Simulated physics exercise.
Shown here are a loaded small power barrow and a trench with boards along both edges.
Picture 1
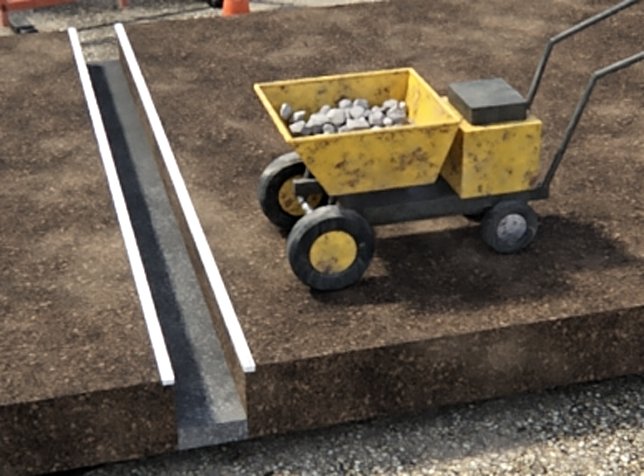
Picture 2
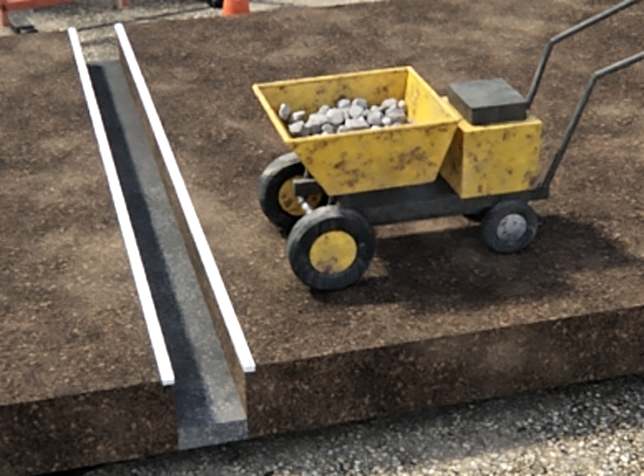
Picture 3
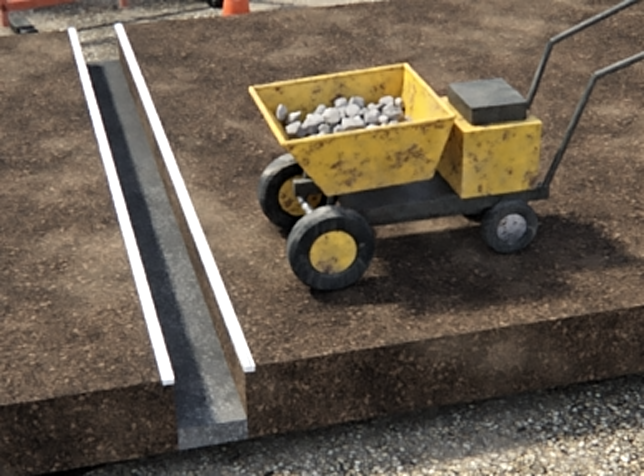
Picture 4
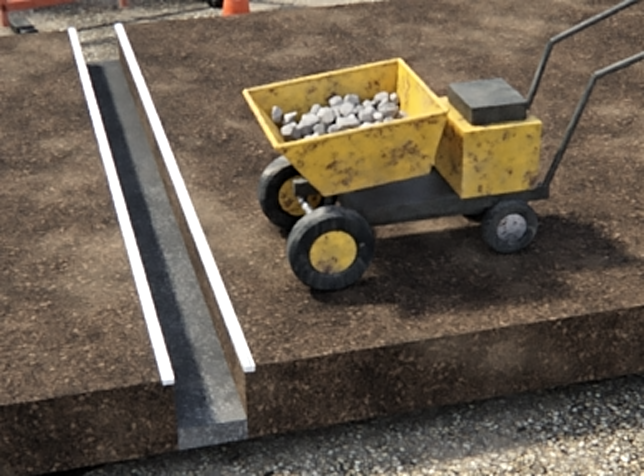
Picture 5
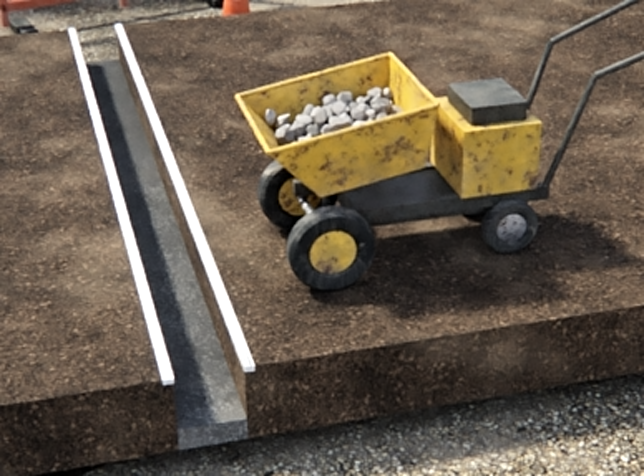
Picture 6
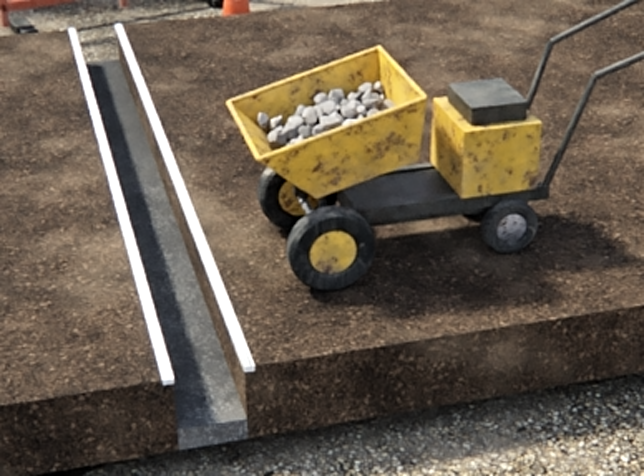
In this clip, a small yellow power barrow loaded with grey stones stands on brown soil to the right of a narrow, board-edged trench, and its skip gradually tilts forward to the left while the wheels stay still.
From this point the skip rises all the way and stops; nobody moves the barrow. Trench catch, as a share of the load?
The share in the trench is above half.
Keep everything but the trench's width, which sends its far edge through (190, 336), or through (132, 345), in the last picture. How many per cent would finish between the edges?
First case 30 %, second case 100 %.
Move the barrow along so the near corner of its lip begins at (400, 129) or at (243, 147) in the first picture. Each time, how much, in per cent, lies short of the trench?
First spot: 40 %, second spot: 0 %.
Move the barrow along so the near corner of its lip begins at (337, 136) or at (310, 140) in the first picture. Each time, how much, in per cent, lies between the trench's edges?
Roughly 70 per cent at the first spot and 100 per cent at the second.
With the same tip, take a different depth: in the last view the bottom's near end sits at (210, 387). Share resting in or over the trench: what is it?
Something like 50 %.
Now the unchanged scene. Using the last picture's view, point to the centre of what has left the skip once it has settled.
It settles centred around (176, 307).
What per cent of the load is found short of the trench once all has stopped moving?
0 %.
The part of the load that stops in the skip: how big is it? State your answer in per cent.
I'd put it near 0 percent.
Just after the last frame, skip tipped steeply; every one in the skip.
A moment on, skip tipped right over; the larger part in the skip; about a tenth in or heaped over the trench.
Further on, skip tipped right over; about a tenth in the skip; the larger part in or heaped over the trench; just a few beyond it.
When it is over, skip tipped right over; almost all in or heaped over the trench; just a few beyond it.
